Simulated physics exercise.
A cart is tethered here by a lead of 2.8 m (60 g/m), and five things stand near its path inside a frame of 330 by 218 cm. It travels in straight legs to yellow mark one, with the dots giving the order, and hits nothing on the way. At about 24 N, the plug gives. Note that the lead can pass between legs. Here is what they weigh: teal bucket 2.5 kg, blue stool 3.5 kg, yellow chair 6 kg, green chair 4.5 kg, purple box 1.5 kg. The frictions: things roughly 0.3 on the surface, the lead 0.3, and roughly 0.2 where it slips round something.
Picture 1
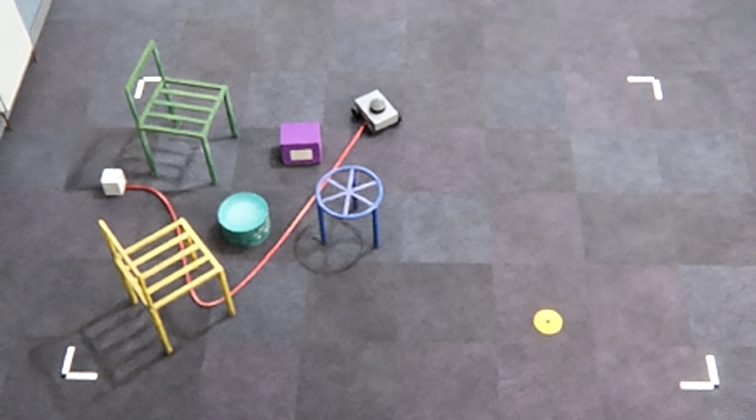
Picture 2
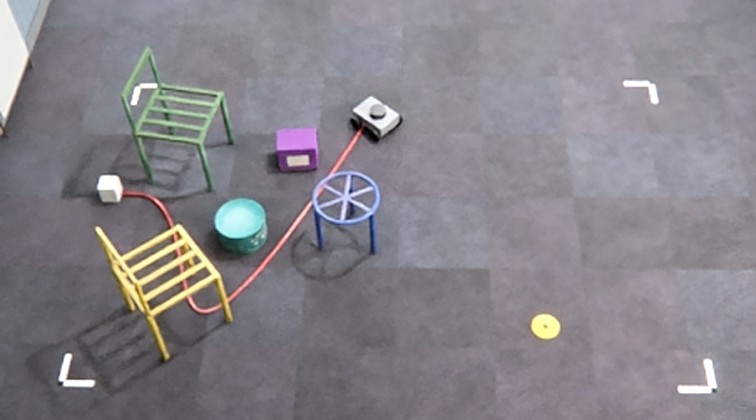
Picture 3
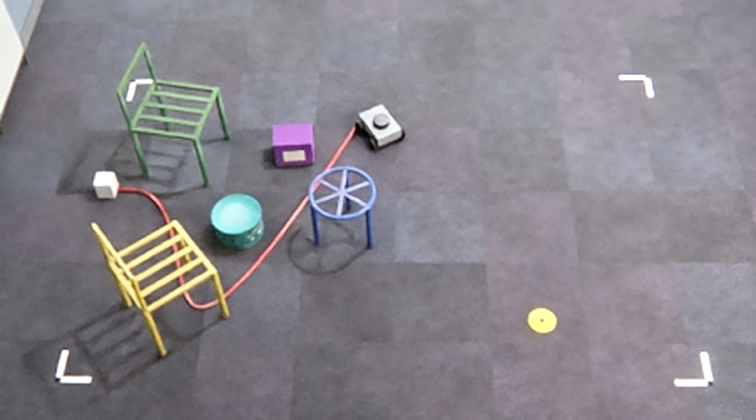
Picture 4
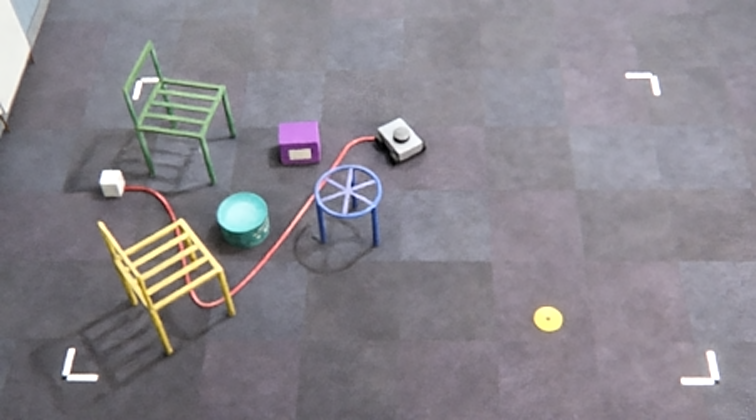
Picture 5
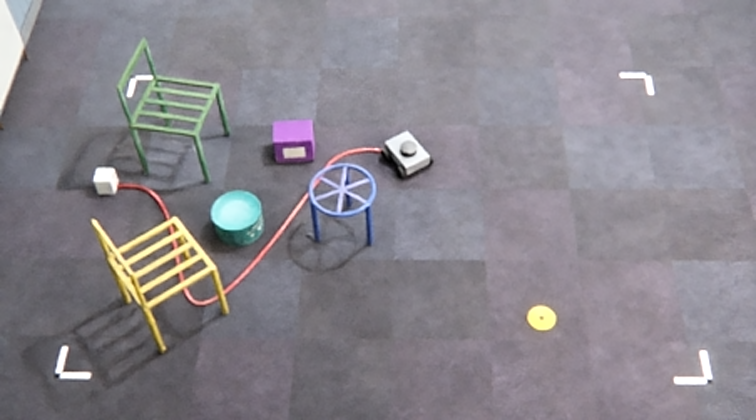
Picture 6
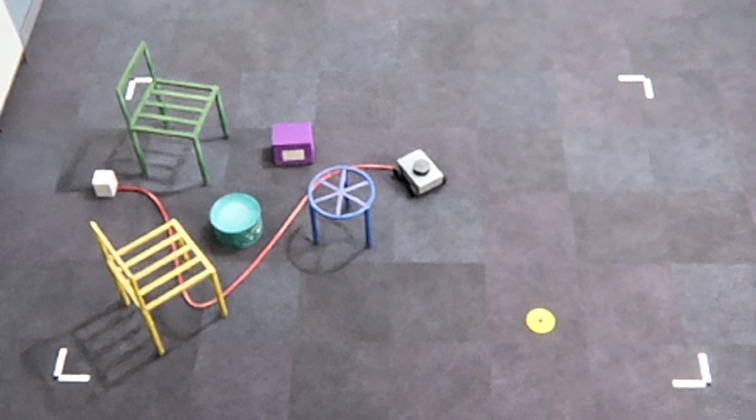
A small grey cart trailing a red cord turned and rolled a short way down and to the right, past a purple box and blue stool, while the chairs and teal bucket stayed put.
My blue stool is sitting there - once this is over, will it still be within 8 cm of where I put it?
The outcome: Displacement.
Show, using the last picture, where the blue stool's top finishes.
Rest point, last frame: Approx. (339, 230).
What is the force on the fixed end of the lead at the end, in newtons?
It comes out close to 3 N.
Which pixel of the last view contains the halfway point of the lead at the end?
(297, 255), roughly.
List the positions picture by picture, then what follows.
The first frame shows shows, blue stool (349, 191); marks (548, 322); lead runs through (246, 281) (302, 213) (350, 146); cart (373, 113).
In the second frame, shows, lead runs through (243, 287) (347, 152); cart (371, 120).
In the third frame, shows, lead runs through (239, 283) (343, 147); cart (376, 128).
In the fourth frame, shows, lead runs through (245, 281) (349, 146); cart (396, 142).
In the fifth frame, shows, lead runs through (239, 279) (354, 152); cart (403, 155).
The sixth frame shows shows, blue stool (341, 191); lead runs through (238, 282) (294, 214); cart (415, 173).
Next, cart at (446, 209), lead slack at the fixed end; nothing else has moved.
Then, cart at (479, 248), lead slack at the fixed end; nothing else has moved.
After that, cart at (508, 285), 4 N at the fixed end; nothing else has moved.
Later, cart at (539, 319), 3 N at the fixed end; blue stool 26 cm off its start.
At the end, cart at (539, 319), 3 N at the fixed end; blue stool 26 cm off its start at (339, 230).
